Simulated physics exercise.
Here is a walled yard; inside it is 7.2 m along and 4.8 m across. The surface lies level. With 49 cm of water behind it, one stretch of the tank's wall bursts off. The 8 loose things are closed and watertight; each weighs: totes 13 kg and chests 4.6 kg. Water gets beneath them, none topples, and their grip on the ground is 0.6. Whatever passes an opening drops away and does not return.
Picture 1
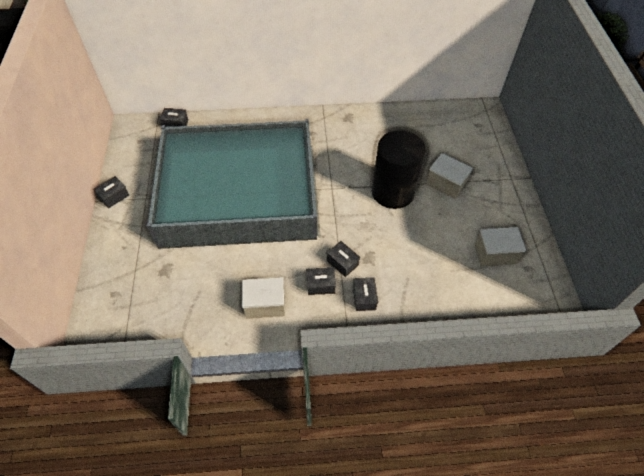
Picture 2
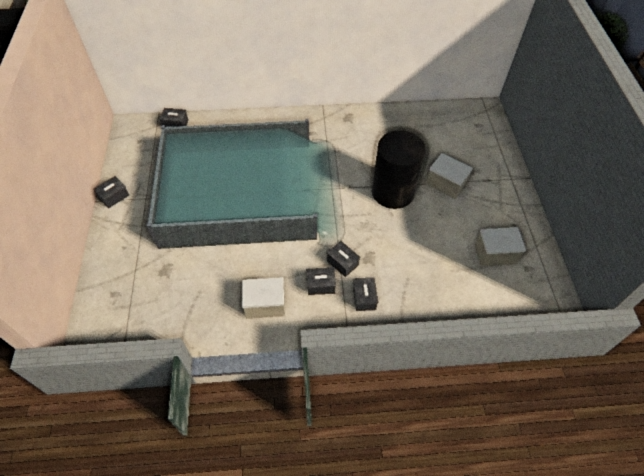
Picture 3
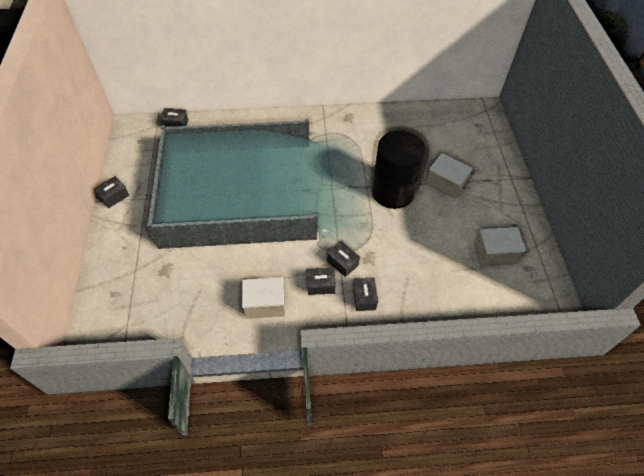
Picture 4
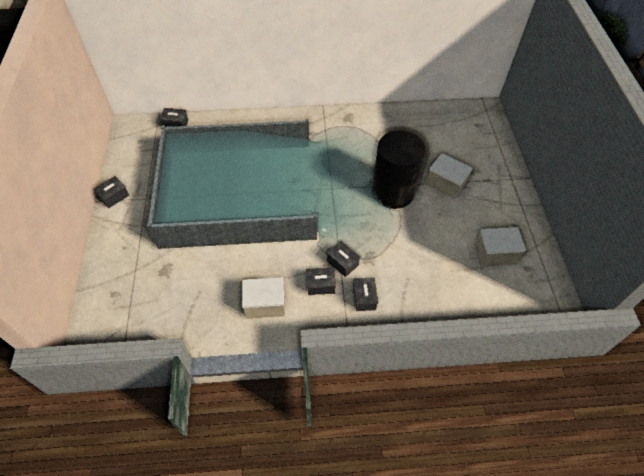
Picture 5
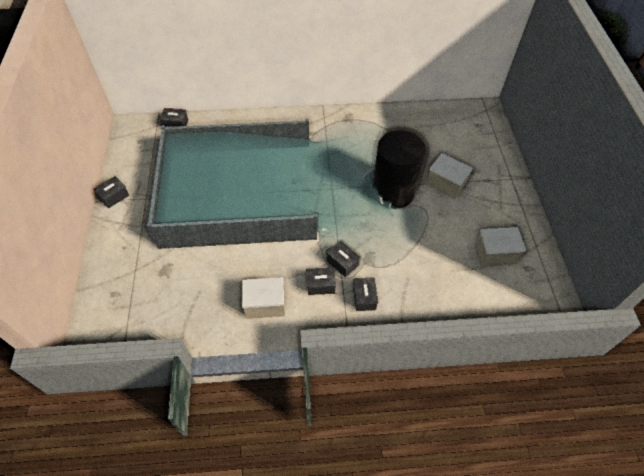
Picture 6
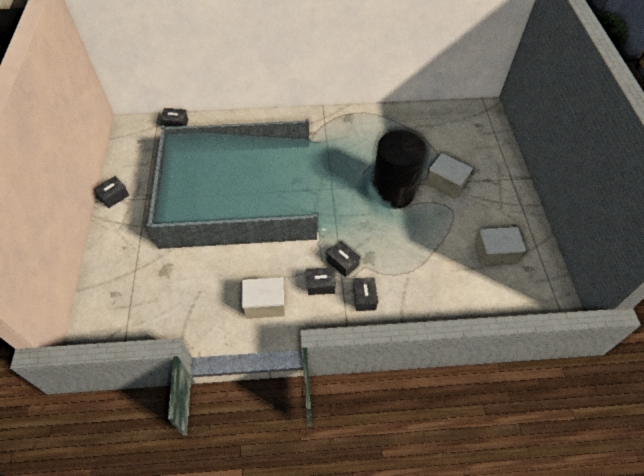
At first, a rectangular tank of teal water stands walled in on the pale floor of a yard, among dark and light boxes and a black cylinder. Then its right side opens, and a thin sheet of water spreads rightward across the floor, reaching around the cylinder, while the boxes stay still.
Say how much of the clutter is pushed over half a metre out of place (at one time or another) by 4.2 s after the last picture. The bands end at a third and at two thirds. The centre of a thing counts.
That comes to less than a third.
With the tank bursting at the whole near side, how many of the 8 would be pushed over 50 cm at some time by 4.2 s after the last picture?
In that case 3 of them.
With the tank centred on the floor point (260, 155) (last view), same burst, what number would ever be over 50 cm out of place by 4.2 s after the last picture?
In that case 2 of them.
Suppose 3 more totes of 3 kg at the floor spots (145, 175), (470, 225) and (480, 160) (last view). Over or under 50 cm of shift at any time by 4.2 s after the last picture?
In that order: Under, over, more.
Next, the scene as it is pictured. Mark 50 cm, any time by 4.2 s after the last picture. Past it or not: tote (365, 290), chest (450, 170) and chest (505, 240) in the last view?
In turn: Short of it, over, more.
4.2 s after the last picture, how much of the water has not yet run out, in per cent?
About 100 per cent.
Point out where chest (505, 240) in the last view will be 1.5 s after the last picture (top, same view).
Around (563, 261).
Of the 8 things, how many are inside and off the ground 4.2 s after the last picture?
I count 2.
Then, 0.4 s after the last picture 0 of 8 are over 50 cm from their spots; 0 afloat.
Then, 1.5 s after the last picture 1 of 8 are over 50 cm from their spots; 1 afloat.
Then, 2.8 s after the last picture 2 of 8 are over 50 cm from their spots; 2 afloat.
Then, 4.2 s after the last picture 1 of 8 are over 50 cm from their spots, and 2 have been at some point; 2 afloat.
